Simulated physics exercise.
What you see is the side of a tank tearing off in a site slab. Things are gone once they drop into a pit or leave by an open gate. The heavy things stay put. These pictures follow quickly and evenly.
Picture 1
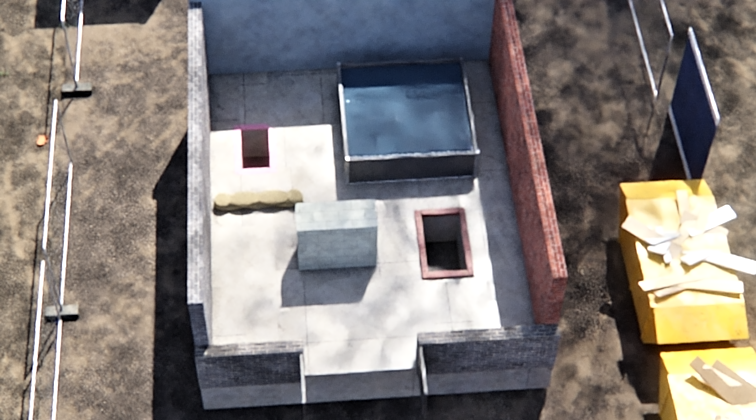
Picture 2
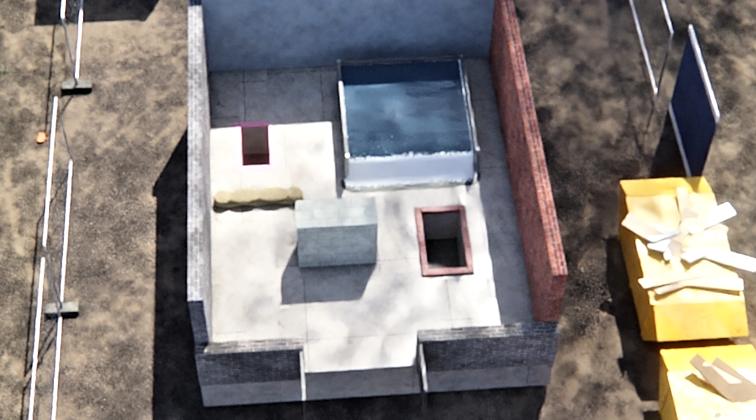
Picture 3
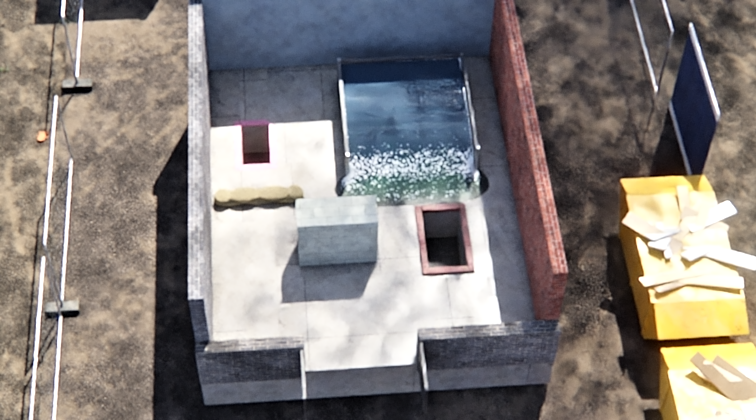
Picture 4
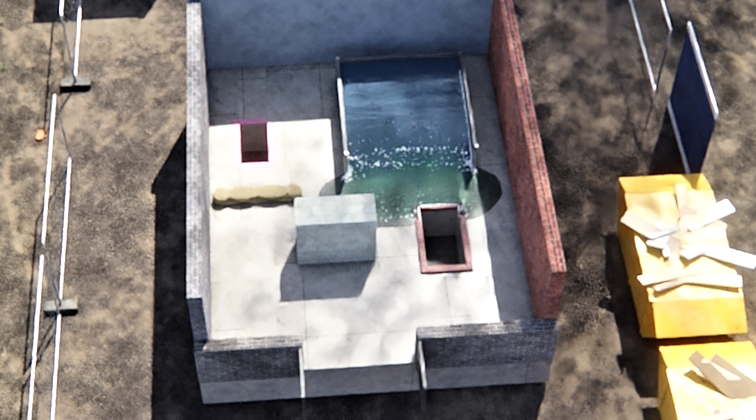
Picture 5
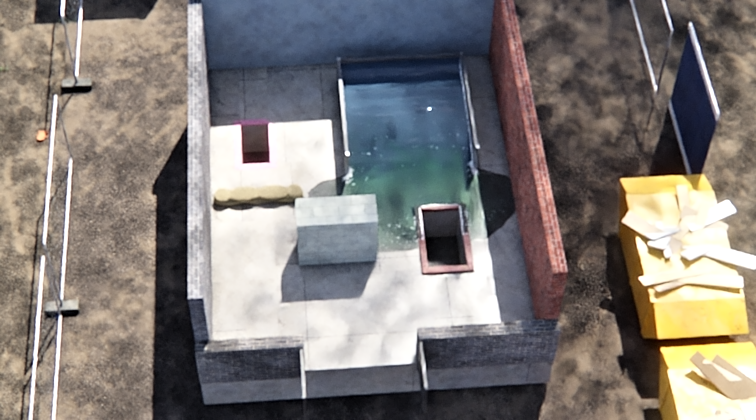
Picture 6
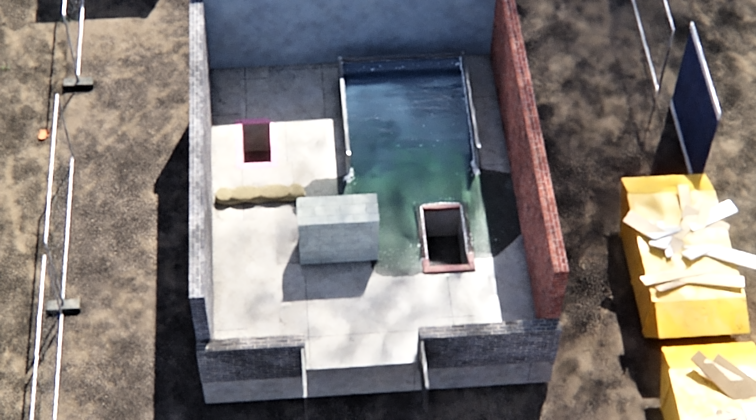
Walled site slab with a blue water tank losing its near side, water pouring out and spreading around a red-framed pit.
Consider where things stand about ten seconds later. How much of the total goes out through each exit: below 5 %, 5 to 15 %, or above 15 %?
Outcome: Gate: Past fifteen per cent; pink pit: Beneath five per cent; red pit: Past fifteen per cent.
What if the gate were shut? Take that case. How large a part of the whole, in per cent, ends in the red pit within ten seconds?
That would be 35 percent for the red pit.
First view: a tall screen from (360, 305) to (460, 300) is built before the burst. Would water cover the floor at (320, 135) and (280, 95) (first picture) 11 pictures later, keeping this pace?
In turn, the first is spared and the second spared.
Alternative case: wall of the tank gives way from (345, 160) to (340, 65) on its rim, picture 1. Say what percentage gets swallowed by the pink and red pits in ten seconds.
Result - pink: 70 %; red: 0 %.
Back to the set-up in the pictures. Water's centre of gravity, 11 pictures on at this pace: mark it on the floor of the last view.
I reckon somewhere around (409, 188).
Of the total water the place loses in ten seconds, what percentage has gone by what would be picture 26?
Roughly 55 percent of it.
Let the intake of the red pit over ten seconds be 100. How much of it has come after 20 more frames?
Share at that point: Roughly 75 %.
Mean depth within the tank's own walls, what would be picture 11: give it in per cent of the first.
Roughly 58 percent.
A moment on, water covers 35 % of the floor; the gate 0 %, the pink pit 0 %, the red pit 8 %.
Next, water covers 45 % of the floor; the gate 3 %, the pink pit 0 %, the red pit 14 %.
Then, water covers 60 % of the floor; the gate 8 %, the pink pit 0 %, the red pit 21 %.
Later, water covers 70 % of the floor; the gate 16 %, the pink pit 1 %, the red pit 27 %.
In the end, water covers 80 % of the floor; the gate 23 %, the pink pit 1 %, the red pit 29 %.
